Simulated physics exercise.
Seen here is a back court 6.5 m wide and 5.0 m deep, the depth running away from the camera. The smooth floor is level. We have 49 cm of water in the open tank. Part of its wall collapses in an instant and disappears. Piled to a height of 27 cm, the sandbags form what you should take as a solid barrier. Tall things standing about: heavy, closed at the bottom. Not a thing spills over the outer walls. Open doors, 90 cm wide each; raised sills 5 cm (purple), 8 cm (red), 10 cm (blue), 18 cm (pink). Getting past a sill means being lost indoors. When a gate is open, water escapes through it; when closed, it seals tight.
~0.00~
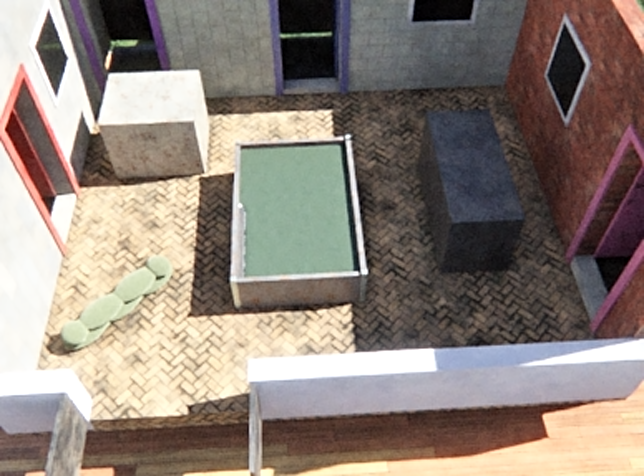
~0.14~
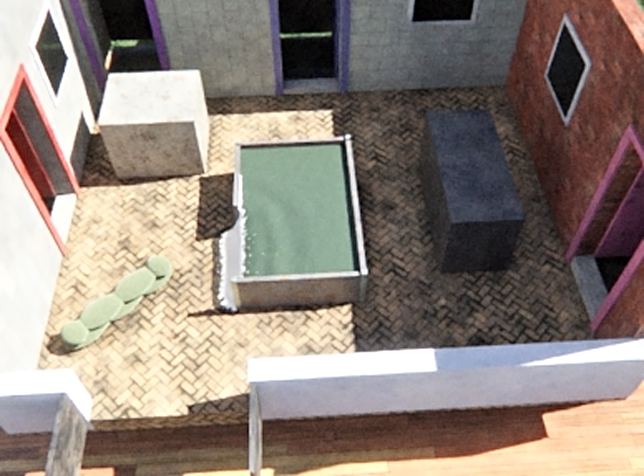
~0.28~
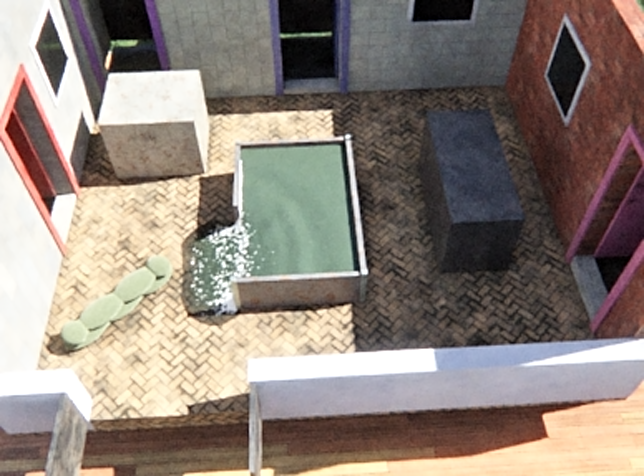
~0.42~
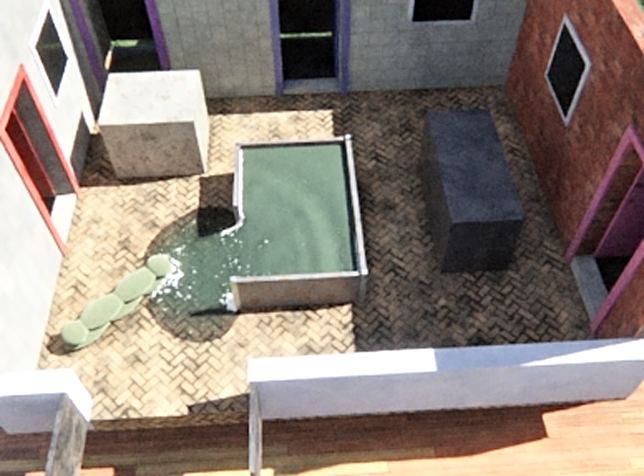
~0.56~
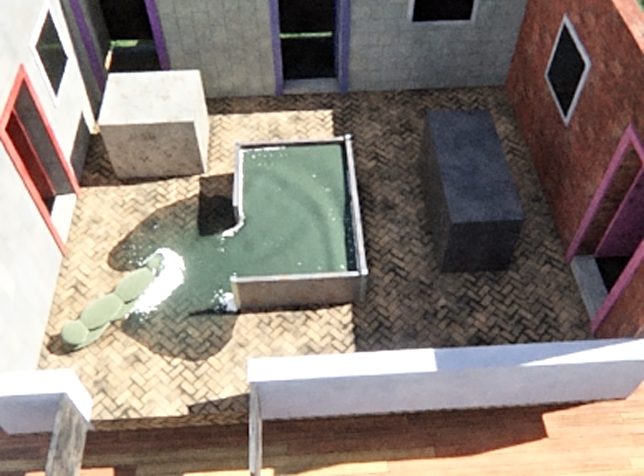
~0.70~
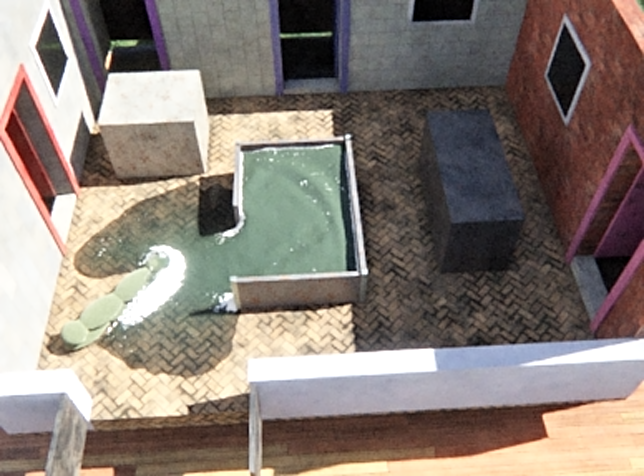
An open tank loses part of its left wall, and water spreads around the sandbags.
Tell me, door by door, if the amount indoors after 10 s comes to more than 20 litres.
In the end purple door: Over. Red door: Over. Blue door: Not over. Pink door: Not over.
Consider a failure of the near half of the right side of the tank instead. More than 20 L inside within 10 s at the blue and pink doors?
So blue ends up short of it and pink ends up short of it.
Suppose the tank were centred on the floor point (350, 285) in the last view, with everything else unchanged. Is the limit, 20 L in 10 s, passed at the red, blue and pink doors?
Checking the limit: Red is within it, blue is within it and pink is within it.
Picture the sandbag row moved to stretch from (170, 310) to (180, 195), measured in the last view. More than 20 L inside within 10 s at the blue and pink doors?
Result: Blue door inside the limit; pink door inside the limit.
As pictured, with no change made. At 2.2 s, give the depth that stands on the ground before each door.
Centimetres: Purple 1 / red 15 / blue 0 / pink 0.
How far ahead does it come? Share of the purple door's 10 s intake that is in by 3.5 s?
About 20 per cent.
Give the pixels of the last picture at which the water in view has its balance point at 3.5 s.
Near (202, 243).
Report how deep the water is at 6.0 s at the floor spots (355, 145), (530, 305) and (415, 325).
About 0, 0 and 0 cm respectively.
After 1.4 s water covers 20 % of the floor and is deepest (30 cm) near (187, 274); purple door not reached, red door 13 cm at the sill, 9 L in, blue door not reached, pink door not reached.
After 2.2 s water covers 25 % of the floor and is deepest (30 cm) near (30, 402); purple door not reached, red door 15 cm at the sill, 38 L in, blue door not reached, pink door not reached.
After 3.5 s water covers 30 % of the floor and is deepest (21 cm) near (117, 194); purple door 9 cm at the sill, 14 L in, red door 14 cm at the sill, 66 L in, blue door not reached, pink door not reached.
After 6.0 s water covers 40 % of the floor and is deepest (12 cm) near (187, 274); purple door 7 cm at the sill, 57 L in, red door 10 cm at the sill, 94 L in, blue door 3 cm at the sill, 0 L in, pink door not reached.
After 10.0 s water covers 60 % of the floor and is deepest (10 cm) near (233, 179); purple door 6 cm at the sill, 68 L in, red door 7 cm at the sill, 97 L in, blue door 3 cm at the sill, 0 L in, pink door not reached.
